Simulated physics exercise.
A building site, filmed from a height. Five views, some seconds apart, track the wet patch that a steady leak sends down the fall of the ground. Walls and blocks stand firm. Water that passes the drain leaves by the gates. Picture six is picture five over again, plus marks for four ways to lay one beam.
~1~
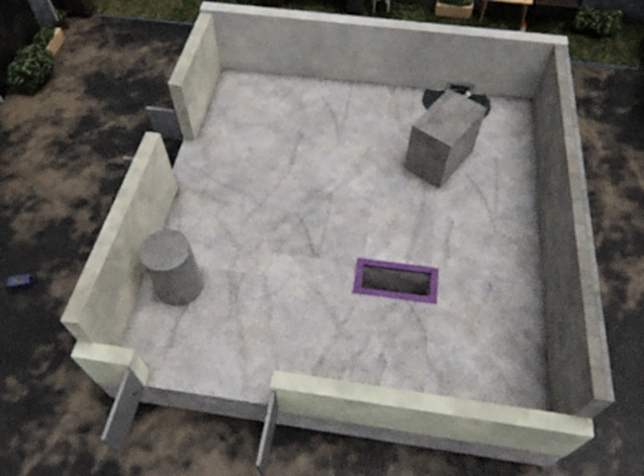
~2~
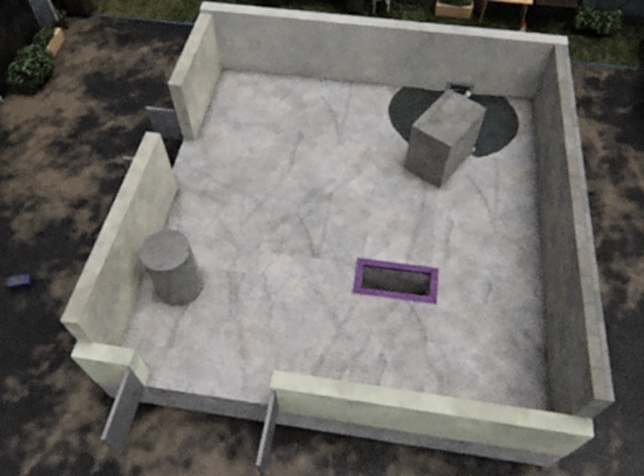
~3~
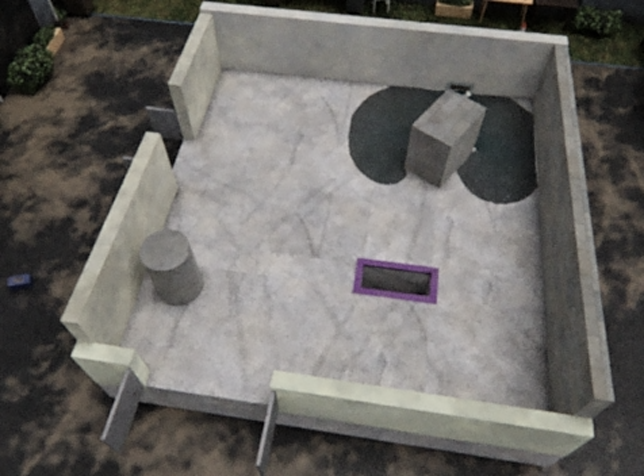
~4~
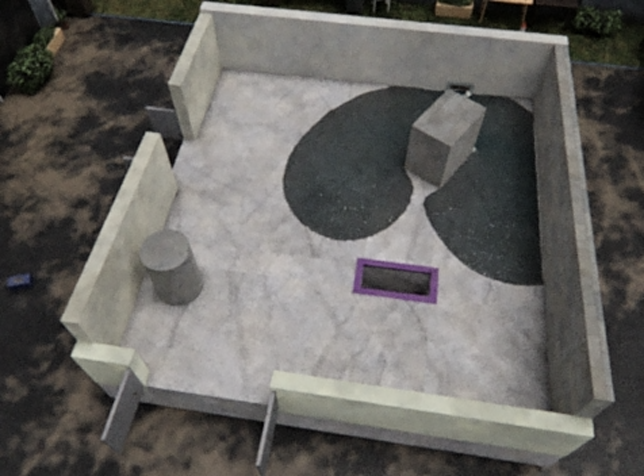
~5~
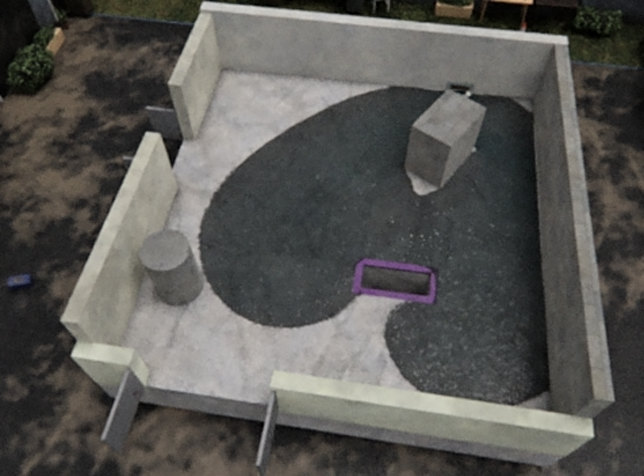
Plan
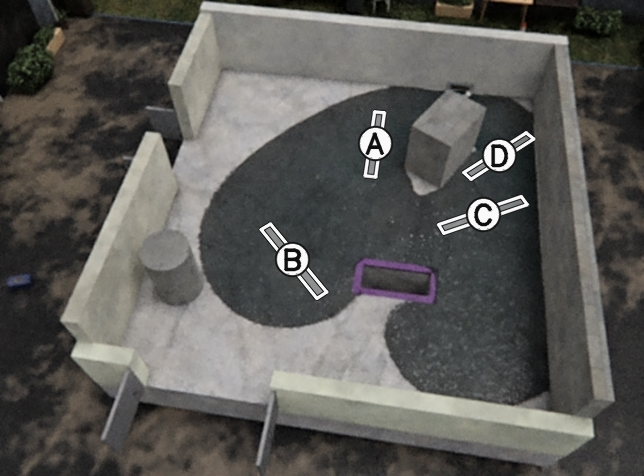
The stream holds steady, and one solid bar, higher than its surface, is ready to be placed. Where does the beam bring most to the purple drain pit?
A is best.
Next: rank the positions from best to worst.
Best to worst: A, B, C, D.
In white, A from (370, 176) to (379, 112); B from (265, 226) to (321, 295); C from (441, 228) to (524, 200); D from (467, 175) to (529, 135).
With A, about 40 % of the stream goes into the purple drain pit, about 60 % out by the gates.
With B, about 24 % of the stream goes into the purple drain pit, about 75 % out by the gates.
With C, about 17 % of the stream goes into the purple drain pit, about 82 % out by the gates.
With D, about 11 % of the stream goes into the purple drain pit, about 88 % out by the gates.
